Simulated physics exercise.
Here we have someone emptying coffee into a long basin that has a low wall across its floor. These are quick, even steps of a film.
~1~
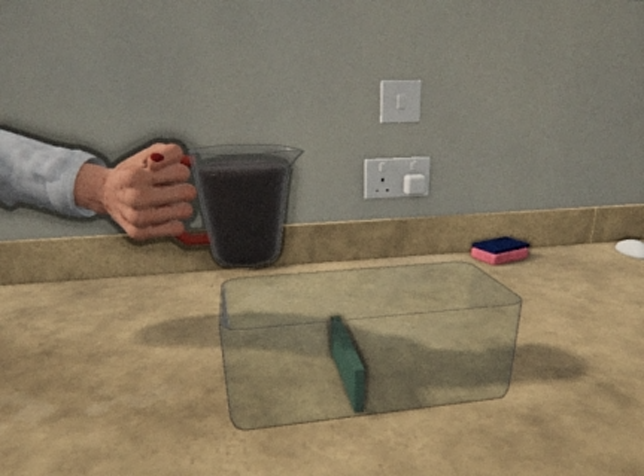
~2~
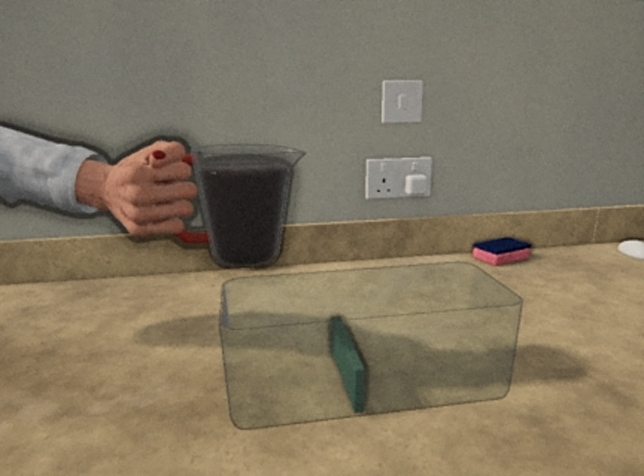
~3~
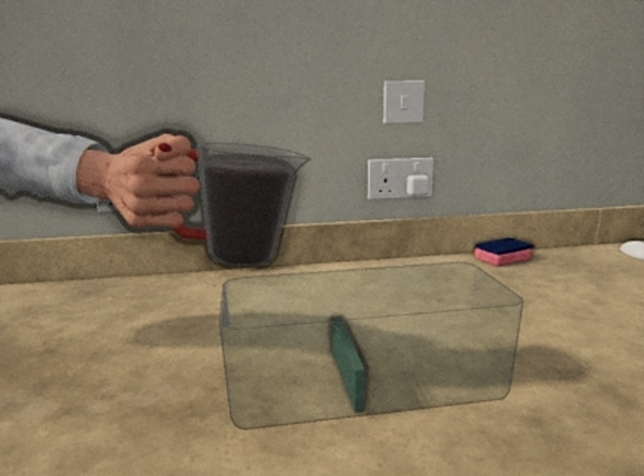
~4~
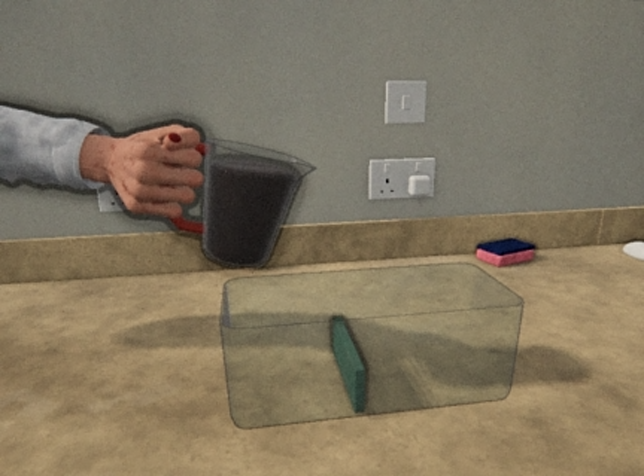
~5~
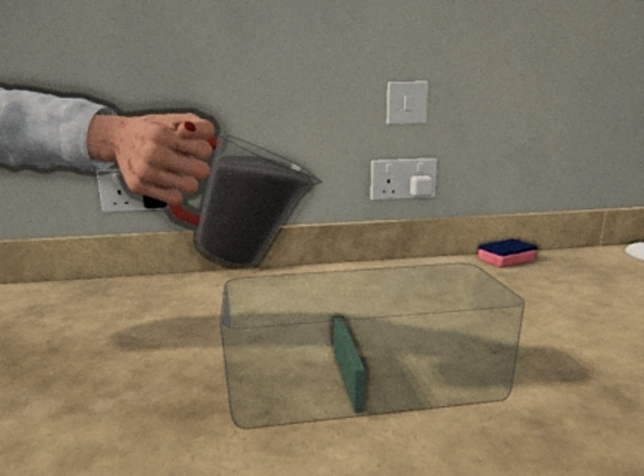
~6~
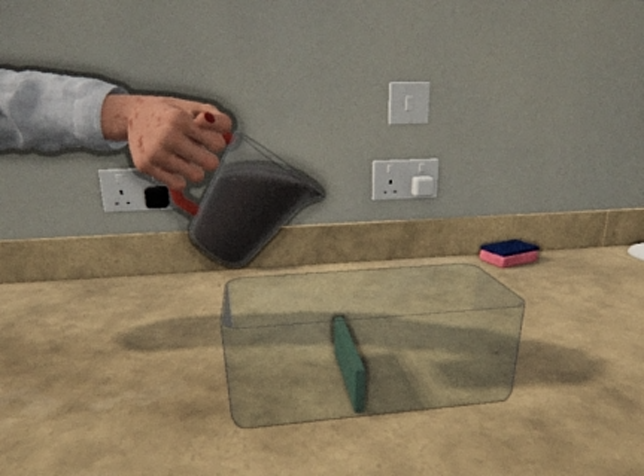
In this clip, a hand holds a clear jug of dark liquid by its red handle above a long transparent basin with a low green wall inside, then tilts the jug steadily to the right, bringing the liquid toward its spout.
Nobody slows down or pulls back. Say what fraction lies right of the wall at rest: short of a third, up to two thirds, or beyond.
In the end from a third to two thirds is right of the wall.
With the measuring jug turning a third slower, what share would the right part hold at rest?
Some 60 per cent.
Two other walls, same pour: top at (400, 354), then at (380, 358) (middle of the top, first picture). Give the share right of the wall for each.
Near 10 % and 15 %.
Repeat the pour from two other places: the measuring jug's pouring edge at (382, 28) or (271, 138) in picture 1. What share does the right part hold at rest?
First some 80, then 10 per cent.
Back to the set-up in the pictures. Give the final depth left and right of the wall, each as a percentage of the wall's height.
Left: 20 %. Right: 20 %.
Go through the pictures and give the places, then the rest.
In the first frame, it leans 0°; its right rim is at (305, 149); the coffee meets the walls at (196, 168) and (287, 165); the long basin's rim runs from (221, 304) to (495, 281); the wall's top is at (346, 342).
In the second frame, it leans 2°; its right rim is at (307, 151); the coffee meets the walls at (198, 166) and (288, 166).
In the third frame, it leans 7°; its right rim is at (311, 157); the coffee meets the walls at (203, 164) and (292, 167).
In the fourth frame, it leans 14°; its right rim is at (317, 167); the coffee meets the walls at (210, 162) and (297, 171).
In the fifth frame, it leans 25°; its right rim is at (323, 181); the coffee meets the walls at (211, 177) and (303, 176).
In the sixth frame, it leans 37°; its right rim is at (326, 197); the coffee meets the walls at (211, 188) and (316, 186).
A moment on, the measuring jug is tipped right over and 45 per cent is still to pour, 7 is left of the wall and 27 right of it.
Next, the measuring jug is tipped right over and 9 per cent is still to pour, 38 is left of the wall and 44 right of it.
Then the measuring jug is tipped right over and 1 per cent is still to pour, 46 is left of the wall and 52 right of it.
Later the measuring jug is tipped right over and 0 per cent is still to pour, 46 is left of the wall and 52 right of it.
In the end 47 per cent lies left of the wall, 52 right of it and 1 outside.
